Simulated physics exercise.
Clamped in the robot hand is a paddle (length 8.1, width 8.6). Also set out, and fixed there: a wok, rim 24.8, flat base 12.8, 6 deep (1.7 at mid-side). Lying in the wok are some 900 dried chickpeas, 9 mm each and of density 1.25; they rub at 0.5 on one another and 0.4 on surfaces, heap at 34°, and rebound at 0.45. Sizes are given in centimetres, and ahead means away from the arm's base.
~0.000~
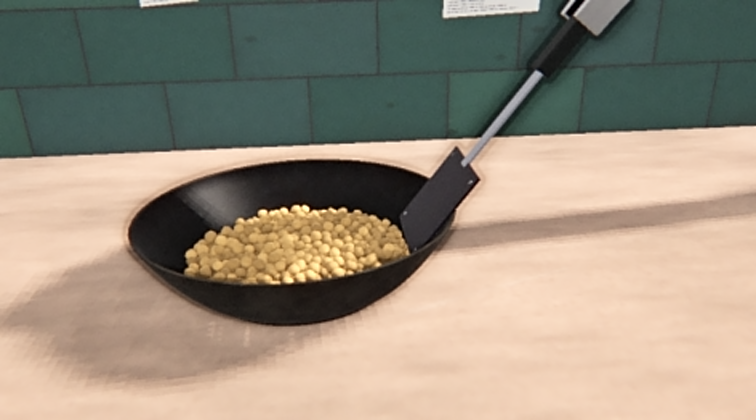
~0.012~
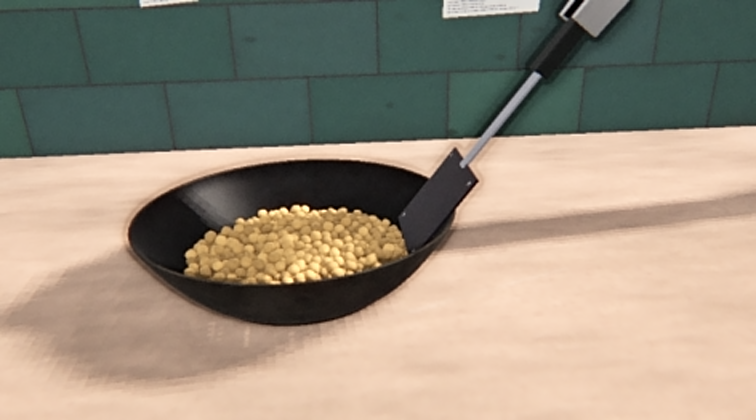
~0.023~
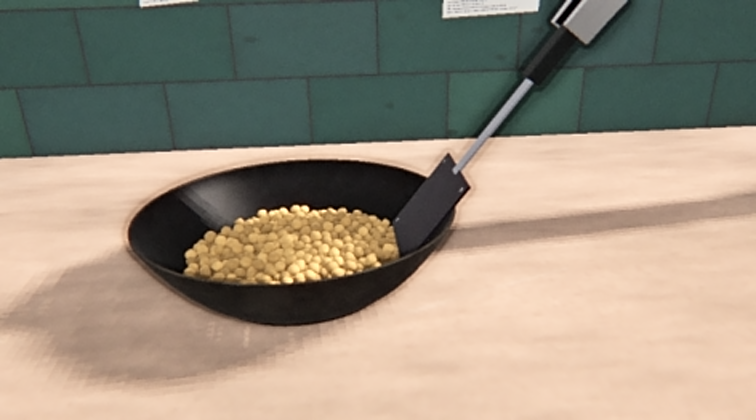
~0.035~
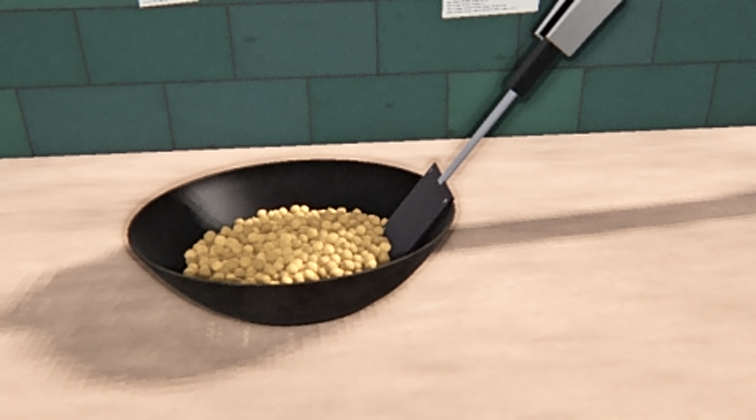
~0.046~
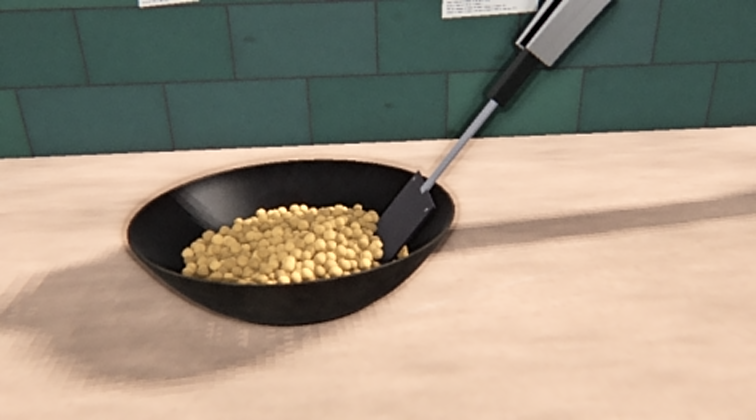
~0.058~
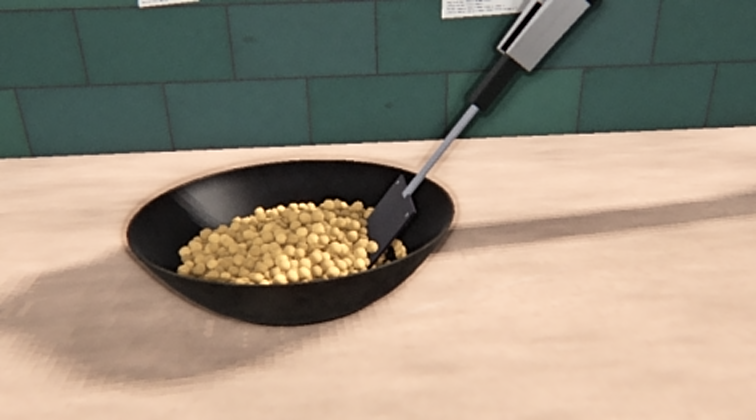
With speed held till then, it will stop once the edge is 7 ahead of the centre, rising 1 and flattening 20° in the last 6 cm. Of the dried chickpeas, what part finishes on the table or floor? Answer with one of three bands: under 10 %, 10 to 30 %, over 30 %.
10 to 30 %.
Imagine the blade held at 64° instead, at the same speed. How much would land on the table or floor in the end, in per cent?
That gives about 20 in a hundred.
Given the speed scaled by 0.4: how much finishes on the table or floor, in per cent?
Roughly 0 percent ends on the table or floor.
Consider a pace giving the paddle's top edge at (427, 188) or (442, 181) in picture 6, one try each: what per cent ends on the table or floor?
First try about 5 %, second try about 0 %.
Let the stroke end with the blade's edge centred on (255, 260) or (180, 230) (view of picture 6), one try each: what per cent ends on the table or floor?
Respectively about 0 and 45 percent end on the table or floor.
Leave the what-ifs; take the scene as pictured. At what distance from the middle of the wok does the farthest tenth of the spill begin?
30 cm.
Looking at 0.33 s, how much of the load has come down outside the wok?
Estimate: About 10 percent.
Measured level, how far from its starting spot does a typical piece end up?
Roughly 5 centimetres.
After 0.09 s, sloping 52°, highest piece 9 above the table; 900 in the wok.
After 0.11 s, sloping 46°, highest piece 12 above the table; 899 in the wok, 1 on the blade or in flight.
After 0.33 s, sloping 32°, highest piece 8 above the table; 778 in the wok, 73 on the table or floor, 49 on the blade or in flight.
After 1.38 s, sloping 32°, highest piece 7 above the table; 776 in the wok, 124 on the table or floor.
At rest, 776 in the wok, 124 on the table or floor. That is 14 % on the table or floor.
